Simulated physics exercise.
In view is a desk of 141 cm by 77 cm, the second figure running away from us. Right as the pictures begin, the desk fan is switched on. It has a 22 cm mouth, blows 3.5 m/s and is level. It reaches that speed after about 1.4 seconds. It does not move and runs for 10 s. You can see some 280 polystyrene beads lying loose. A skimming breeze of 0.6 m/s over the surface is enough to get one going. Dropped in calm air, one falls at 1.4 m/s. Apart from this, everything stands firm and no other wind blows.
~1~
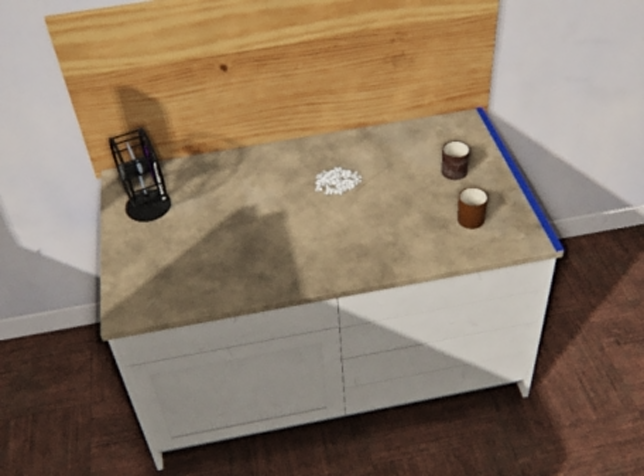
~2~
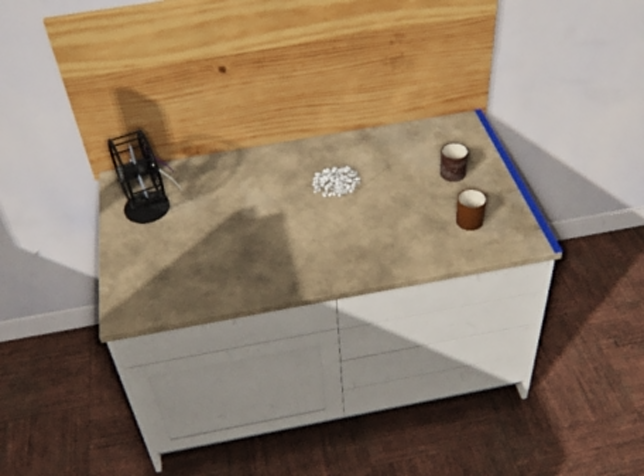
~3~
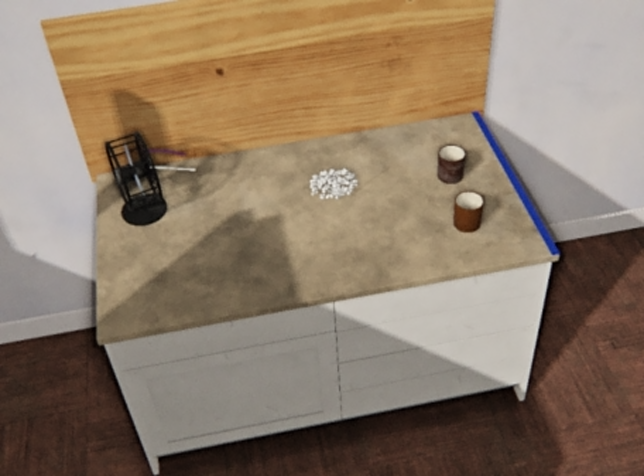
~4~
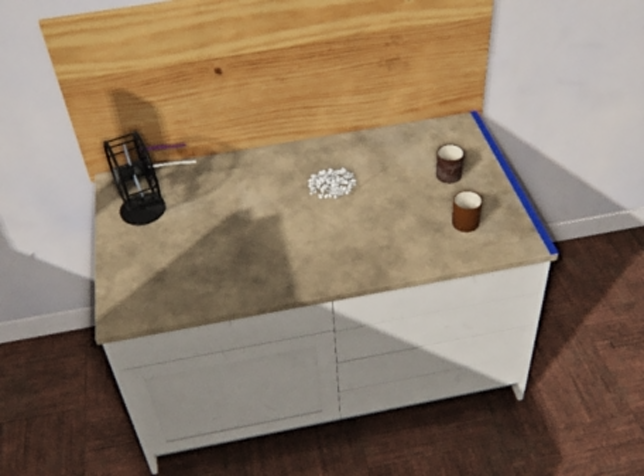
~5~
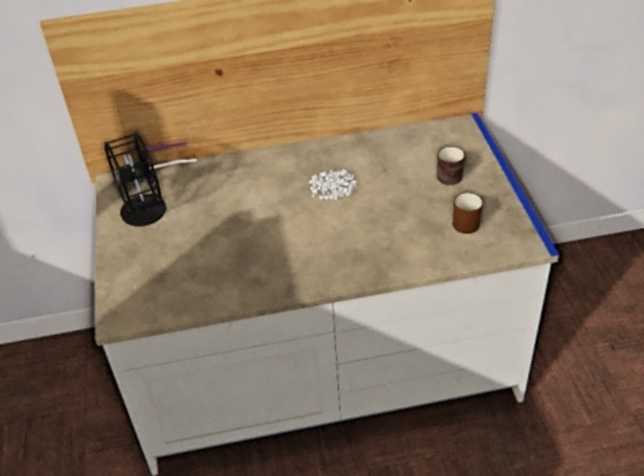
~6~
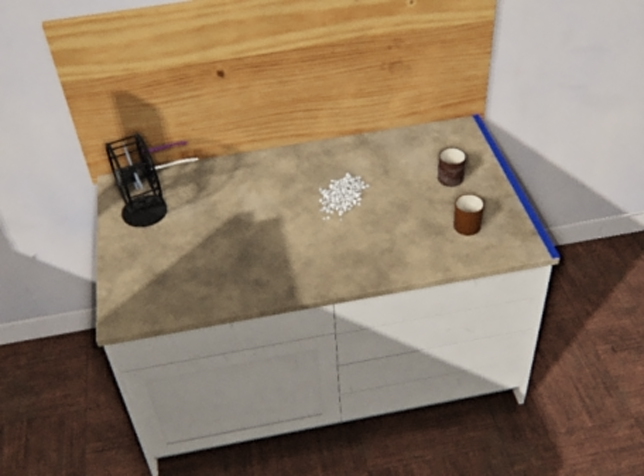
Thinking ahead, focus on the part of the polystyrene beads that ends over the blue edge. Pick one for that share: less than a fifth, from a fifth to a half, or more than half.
Under one fifth.
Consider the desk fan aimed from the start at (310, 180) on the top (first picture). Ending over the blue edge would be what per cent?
40 %.
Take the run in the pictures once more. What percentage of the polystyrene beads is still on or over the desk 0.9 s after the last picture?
About 100 per cent remain.
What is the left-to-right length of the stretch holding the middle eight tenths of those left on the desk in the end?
Around 40 centimetres from left to right.
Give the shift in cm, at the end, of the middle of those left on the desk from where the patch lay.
20 cm.
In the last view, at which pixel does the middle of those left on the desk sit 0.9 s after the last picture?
Centre estimate: (379, 217) px.
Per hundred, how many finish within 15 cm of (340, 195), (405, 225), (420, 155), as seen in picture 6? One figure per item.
Estimates in listed order: 20 %; 50 %; 0 %.
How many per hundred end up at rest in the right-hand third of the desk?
Something close to 40 % ends up there.
Then, 0.9 s after the last picture the count stands so, 0 % are over the blue edge; the middle of those still in play is near (379, 217).
Then, 2.1 s after the last picture the count stands so, 2 % are over the blue edge; the middle of those still in play is near (379, 217).
Then, 4.4 s after the last picture the count stands so, 2 % are over the blue edge; the middle of those still in play is near (380, 220).
Then, 8.9 s after the last picture, at the end, 2 % are over the blue edge; the middle of those still in play is near (380, 220).
